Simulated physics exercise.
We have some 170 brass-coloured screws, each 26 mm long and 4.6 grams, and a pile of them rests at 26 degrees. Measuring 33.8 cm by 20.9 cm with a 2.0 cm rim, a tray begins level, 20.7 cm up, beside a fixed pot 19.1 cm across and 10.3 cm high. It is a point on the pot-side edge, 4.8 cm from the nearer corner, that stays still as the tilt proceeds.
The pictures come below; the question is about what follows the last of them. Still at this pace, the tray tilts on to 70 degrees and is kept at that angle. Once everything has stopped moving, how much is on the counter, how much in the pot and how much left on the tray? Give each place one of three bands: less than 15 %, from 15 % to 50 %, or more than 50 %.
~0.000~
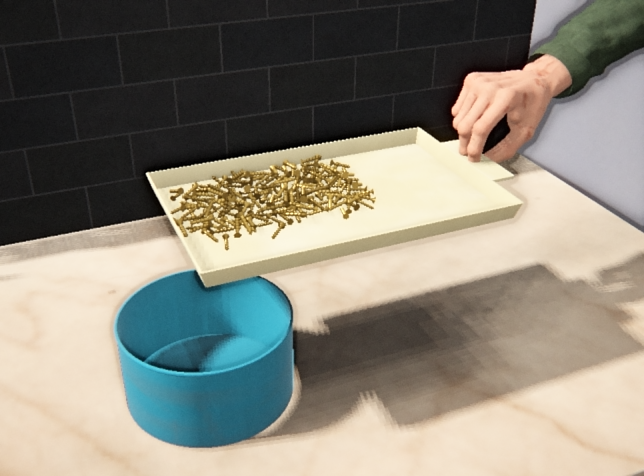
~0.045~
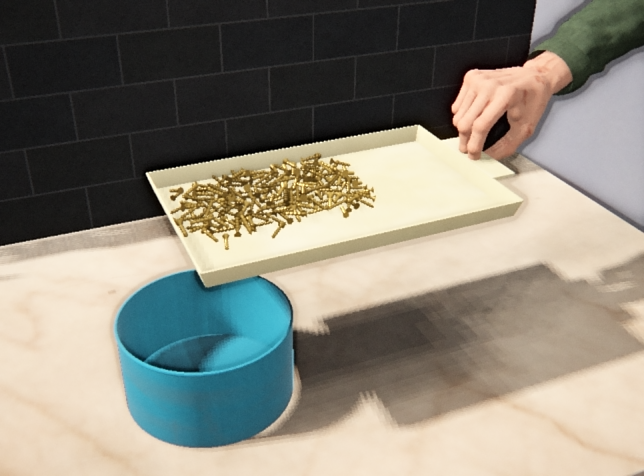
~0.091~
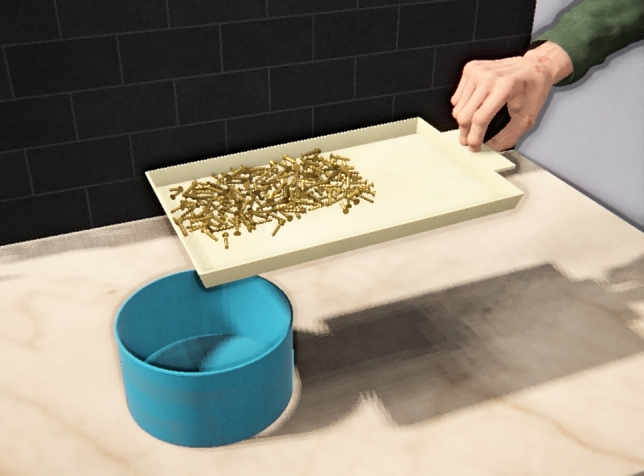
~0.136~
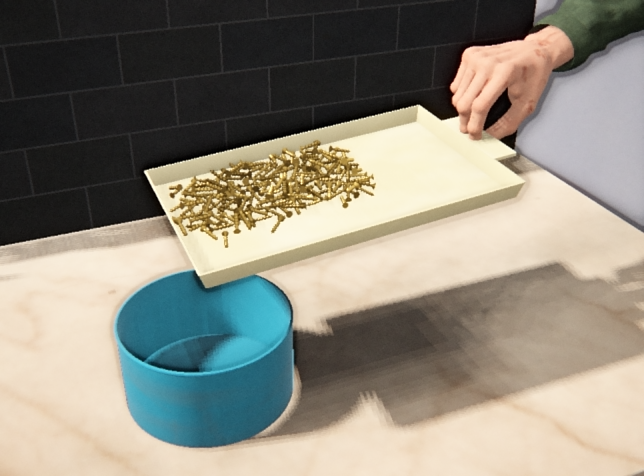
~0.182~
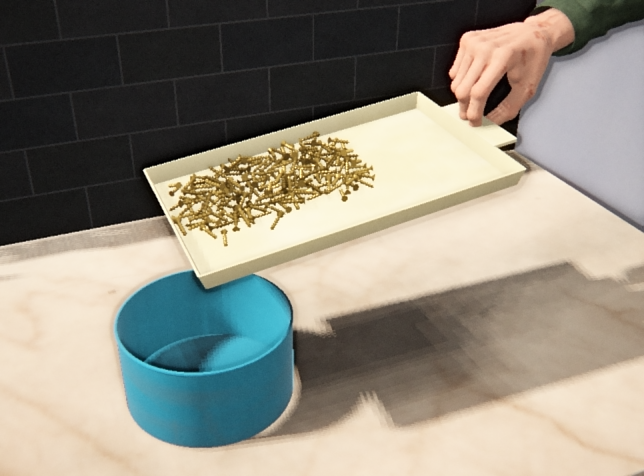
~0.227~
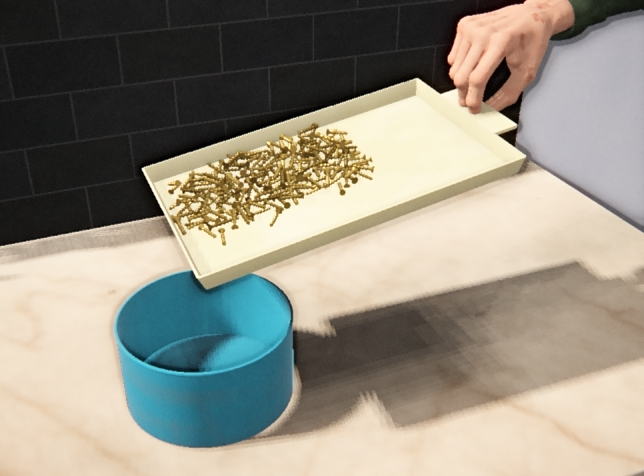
Counter - from 15 % to 50 %; pot - from 15 % to 50 %; left on the tray - from 15 % to 50 %.
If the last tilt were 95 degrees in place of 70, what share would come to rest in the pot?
Around 45 per cent, then.
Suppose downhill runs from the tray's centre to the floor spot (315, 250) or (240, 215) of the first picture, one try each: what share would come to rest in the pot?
5 and 40 %.
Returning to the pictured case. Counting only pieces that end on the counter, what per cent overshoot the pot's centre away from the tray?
Roughly 100 percent of the spill.
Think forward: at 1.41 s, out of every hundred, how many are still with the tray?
Something like 65 percent, roughly.
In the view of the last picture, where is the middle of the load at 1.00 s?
Expected load position: Near (172, 218).
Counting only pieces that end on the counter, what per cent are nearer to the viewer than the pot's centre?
Share: Some 80 %.
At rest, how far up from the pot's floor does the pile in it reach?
It gets to about 1.5 cm.
Then, at 0.69 s, tilt 39 degrees; the tray holds 100 %, the pot 0 %.
After 1.00 s, tilt 58 degrees; the tray holds 95 %, the pot 0 %.
After 1.41 s, tilt 70 degrees; the tray holds 65 %, the pot 20 %.
By 2.9 s all is still; counter 20 %, pot 35 %, tray 40 %.
